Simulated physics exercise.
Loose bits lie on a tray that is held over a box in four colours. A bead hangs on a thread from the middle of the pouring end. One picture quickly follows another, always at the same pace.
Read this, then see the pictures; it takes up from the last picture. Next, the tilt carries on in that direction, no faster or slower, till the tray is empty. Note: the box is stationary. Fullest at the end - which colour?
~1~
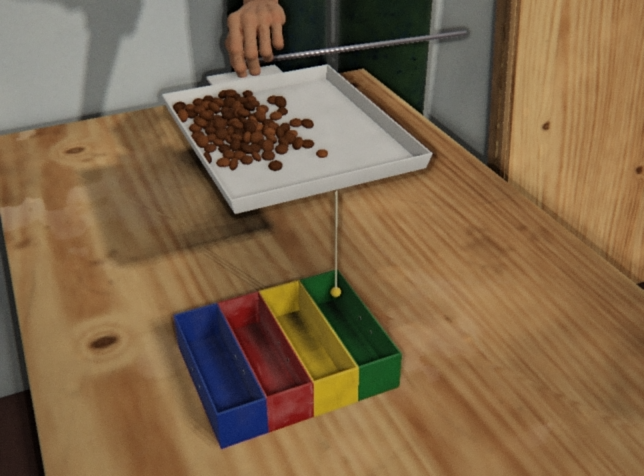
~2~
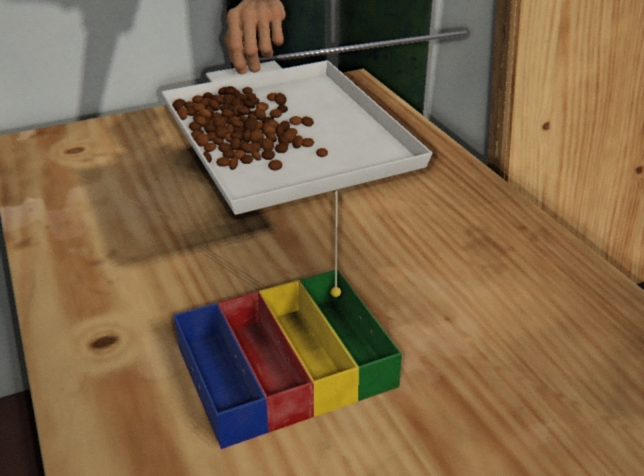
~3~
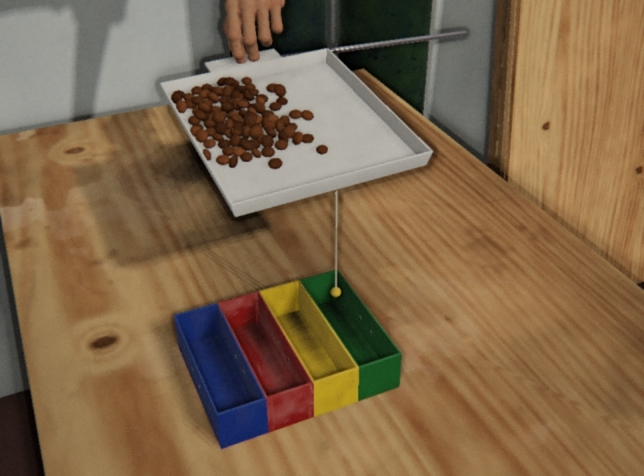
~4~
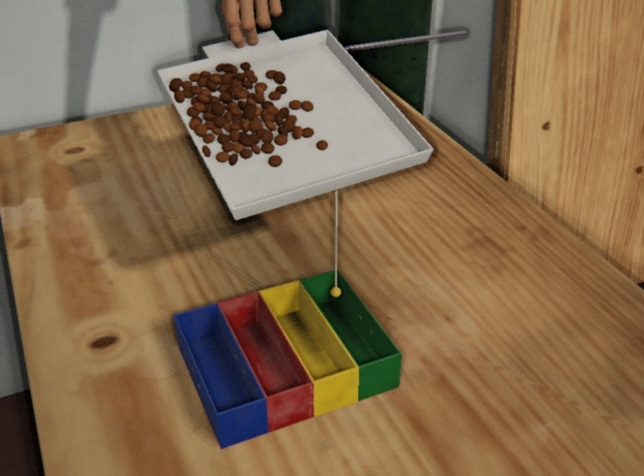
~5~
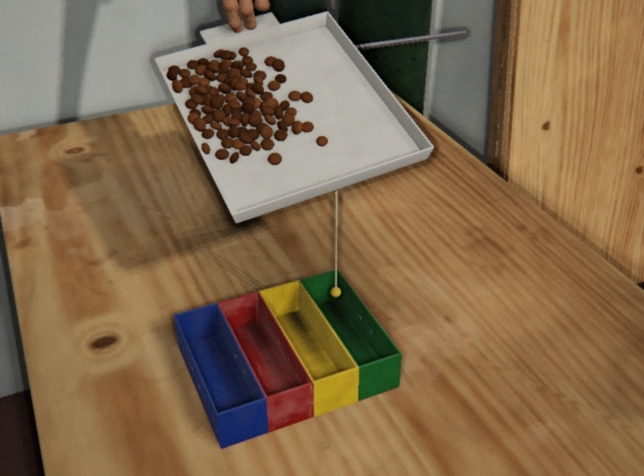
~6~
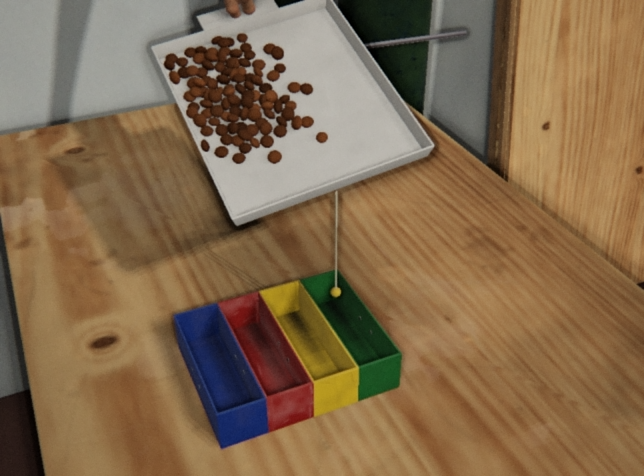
Red cell.
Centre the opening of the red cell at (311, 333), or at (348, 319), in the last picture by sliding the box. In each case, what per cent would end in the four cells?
It comes to about 70 per cent the first time and about 20 per cent the second.
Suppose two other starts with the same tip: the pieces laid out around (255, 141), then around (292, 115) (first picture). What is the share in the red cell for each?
It's 60 percent the first time and 40 percent the second.
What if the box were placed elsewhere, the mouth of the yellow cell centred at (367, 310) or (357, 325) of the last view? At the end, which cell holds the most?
Try 1 - that blue cell; try 2 - that blue cell.
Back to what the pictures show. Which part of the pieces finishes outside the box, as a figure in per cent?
0 per cent.
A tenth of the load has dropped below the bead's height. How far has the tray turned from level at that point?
The tilt then is about 70°.
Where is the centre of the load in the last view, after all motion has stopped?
Roughly at (267, 378), give or take.
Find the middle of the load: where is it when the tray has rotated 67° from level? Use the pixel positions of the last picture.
At about (252, 199).
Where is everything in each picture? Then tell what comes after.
In the first frame, corners of the pouring end at (234, 198) and (427, 153), level; middle of the load at (234, 123), bits of dog kibble; bead on its thread at (336, 292); blue cell at (243, 420); red cell at (290, 404); yellow cell at (336, 389); green cell at (379, 374).
In the second frame, corners of the pouring end at (234, 199) and (427, 152), level; middle of the load at (233, 121).
In the third frame, corners of the pouring end at (234, 202) and (427, 150), tipped barely, lowest at the left corner; middle of the load at (233, 115).
In the fourth frame, corners of the pouring end at (235, 206) and (428, 148), tipped a little, lowest at the left corner; middle of the load at (232, 107).
In the fifth frame, corners of the pouring end at (235, 210) and (428, 146), tipped clearly, lowest at the left corner; middle of the load at (231, 99).
In the sixth frame, corners of the pouring end at (235, 215) and (429, 144), tipped clearly, lowest at the left corner; middle of the load at (229, 92); blue cell at (243, 420); red cell at (290, 404); yellow cell at (336, 389); green cell at (379, 374).
Soon after the last picture, tray tipped steeply; most on the tray; a stray few in the blue cell; a stray few in the red cell; about a quarter falling or outside the box.
A little later, tray tipped past a quarter turn; a stray few on the tray; about half in the red cell; about a quarter in the blue cell; a small part in the yellow cell; a small part falling or outside the box.
Later still, tray tipped past a quarter turn; about half in the red cell; about a quarter in the blue cell; about a quarter in the yellow cell; a stray few falling or outside the box.
At rest, tray tipped past a quarter turn; about half in the red cell; about a quarter in the blue cell; about a quarter in the yellow cell; none in the green cell; a stray few outside the box.
